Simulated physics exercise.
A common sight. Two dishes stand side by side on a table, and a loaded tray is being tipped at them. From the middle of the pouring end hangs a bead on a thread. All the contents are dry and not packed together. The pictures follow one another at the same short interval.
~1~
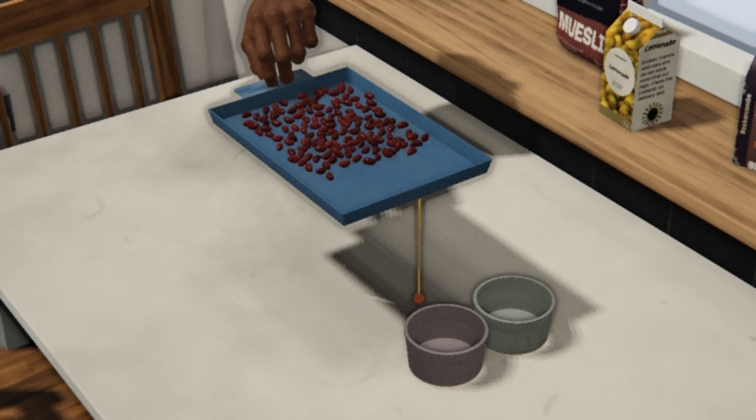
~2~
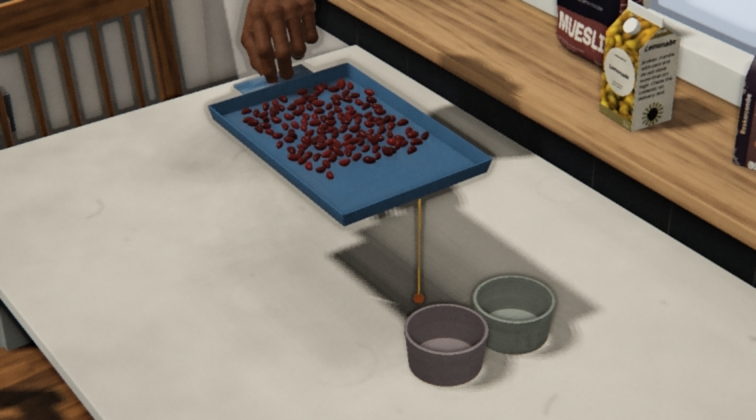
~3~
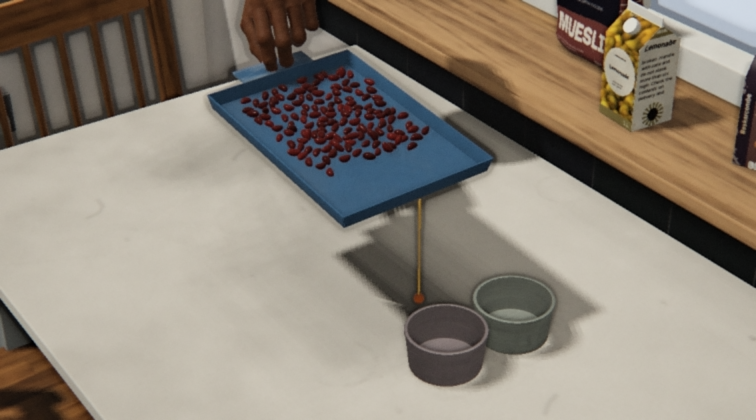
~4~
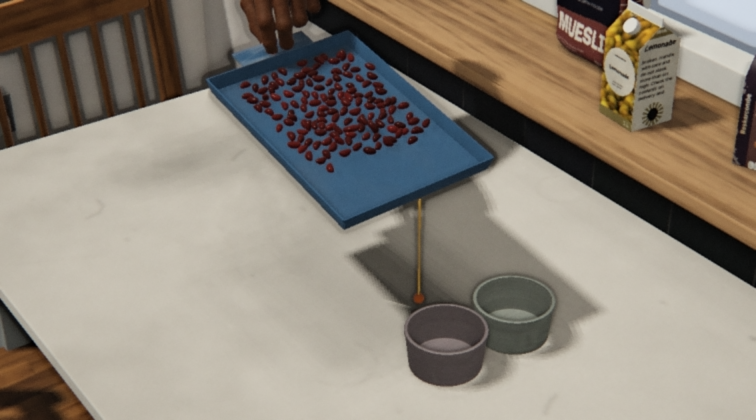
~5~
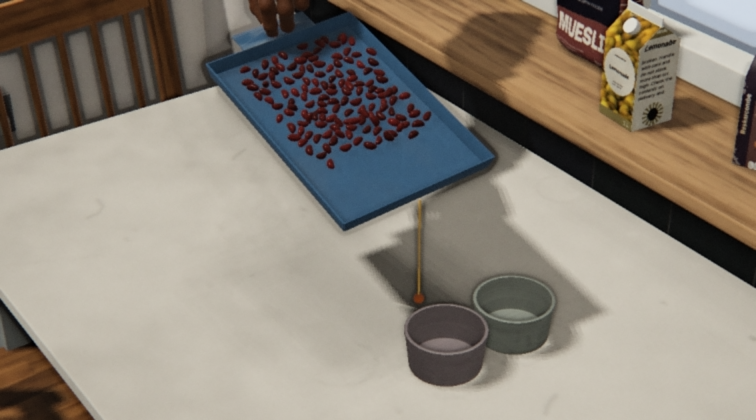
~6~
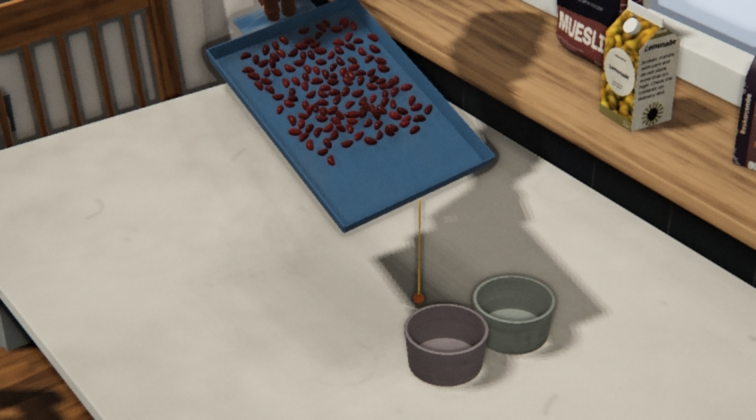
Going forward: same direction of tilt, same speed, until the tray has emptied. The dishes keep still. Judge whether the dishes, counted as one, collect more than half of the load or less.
The dishes will catch only a minority of the load.
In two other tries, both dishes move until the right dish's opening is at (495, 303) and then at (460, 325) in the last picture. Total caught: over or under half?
At place one a lesser share; at place two the greater share.
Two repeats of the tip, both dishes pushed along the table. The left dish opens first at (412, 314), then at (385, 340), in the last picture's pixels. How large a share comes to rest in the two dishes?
The first try gives 10 per cent, the second 50 per cent.
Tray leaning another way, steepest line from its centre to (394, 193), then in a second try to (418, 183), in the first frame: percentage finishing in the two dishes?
Respectively 40 % and 70 %.
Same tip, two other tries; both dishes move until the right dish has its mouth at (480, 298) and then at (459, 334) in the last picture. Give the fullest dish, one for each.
Result, try one: The dish further left; try two: The dish further left.
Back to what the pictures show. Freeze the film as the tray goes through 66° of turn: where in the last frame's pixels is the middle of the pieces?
I'd put it at about (380, 202).
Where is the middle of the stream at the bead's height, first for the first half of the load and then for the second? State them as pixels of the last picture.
(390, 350), then (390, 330).
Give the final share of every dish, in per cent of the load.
Roughly: Left 20 %, right 0 %.
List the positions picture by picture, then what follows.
The first picture shows corners of the pouring end at (344, 211) and (487, 158), level; middle of the load at (333, 132), kidney beans; left dish at (471, 363); right dish at (539, 332); bead on its thread at (419, 298).
The second picture shows corners of the pouring end at (344, 212) and (487, 158), level; middle of the load at (333, 130).
The third picture shows corners of the pouring end at (344, 214) and (488, 157), tipped barely, lowest at the left corner; middle of the load at (333, 122).
The fourth picture shows corners of the pouring end at (345, 217) and (488, 156), tipped a little, lowest at the left corner; middle of the load at (333, 111).
The fifth picture shows corners of the pouring end at (345, 220) and (489, 155), tipped clearly, lowest at the left corner; middle of the load at (333, 101).
The sixth picture shows corners of the pouring end at (345, 223) and (490, 155), tipped clearly, lowest at the left corner; middle of the load at (335, 92); left dish at (471, 363); right dish at (539, 332).
Soon, tray tipped steeply; most on the tray; a small part in the air.
A while on, tray tipped past a quarter turn; about a third on the tray; a small part in the left dish; about half outside both; a small part in the air.
Towards the end, tray tipped past a quarter turn; about a quarter in the left dish; most outside both.
Finally, tray tipped past a quarter turn; about a quarter in the left dish; none in the right dish; most outside both.
